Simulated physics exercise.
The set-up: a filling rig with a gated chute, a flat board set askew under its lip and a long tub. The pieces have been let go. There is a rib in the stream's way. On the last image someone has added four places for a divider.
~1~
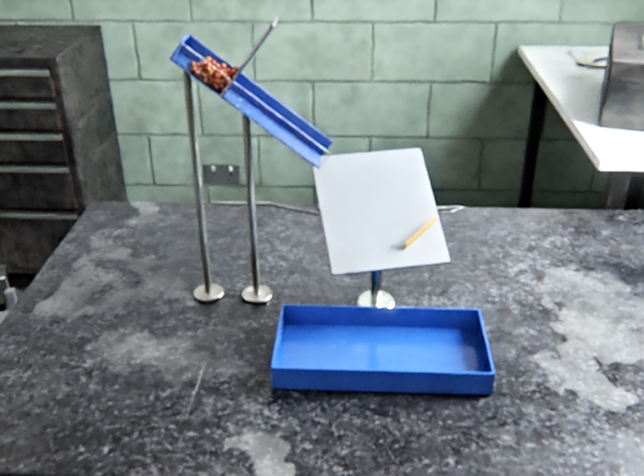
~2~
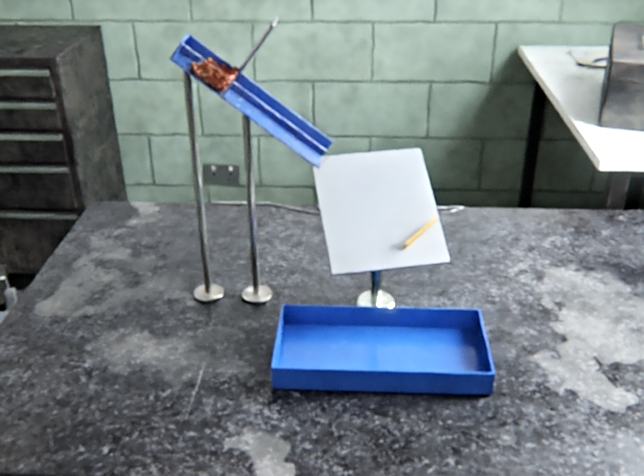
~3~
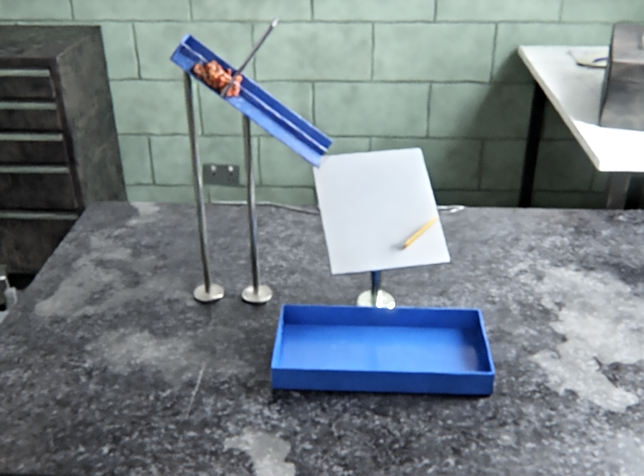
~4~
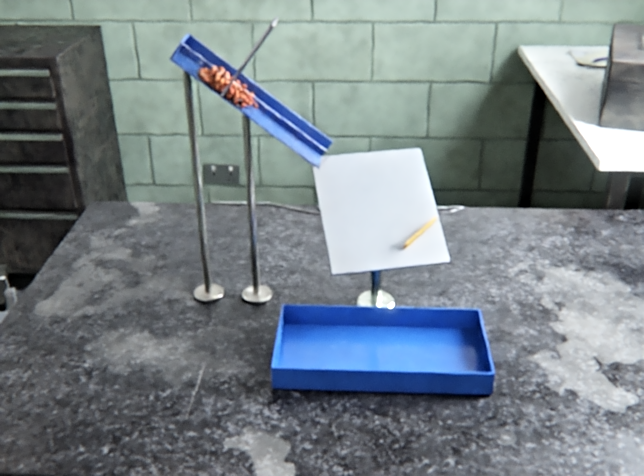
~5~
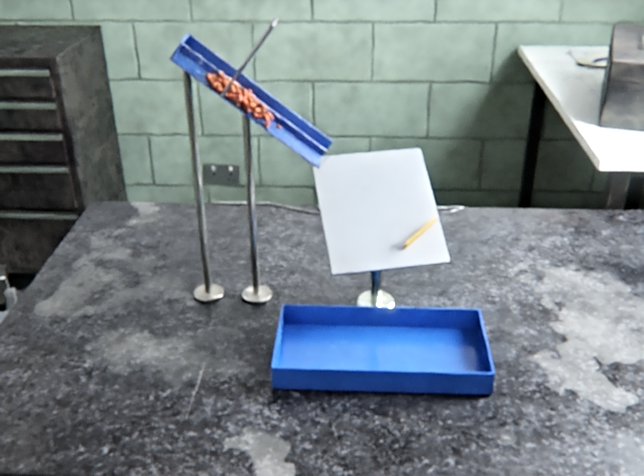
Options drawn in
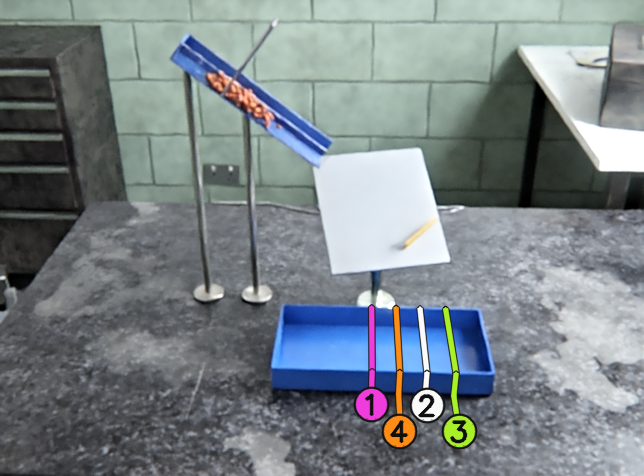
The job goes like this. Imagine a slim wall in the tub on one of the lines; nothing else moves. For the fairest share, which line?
4 works best here.
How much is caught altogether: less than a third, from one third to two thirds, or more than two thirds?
More than two thirds.
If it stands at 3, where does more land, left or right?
Left.
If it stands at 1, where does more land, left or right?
Right.
On the marked copy, line 1 crosses the front rim at (372, 370); line 2 crosses the front rim at (426, 372); line 3 crosses the front rim at (455, 372); line 4 crosses the front rim at (399, 371).
For line 1, of what is caught, just a few on the left of the divider, almost all on the right.
For line 2, of what is caught, the larger part on the left of the divider, about a tenth on the right.
For line 3, of what is caught, every piece on the left of the divider, not one piece on the right.
For line 4, of what is caught, roughly half on the left of the divider, roughly half on the right.
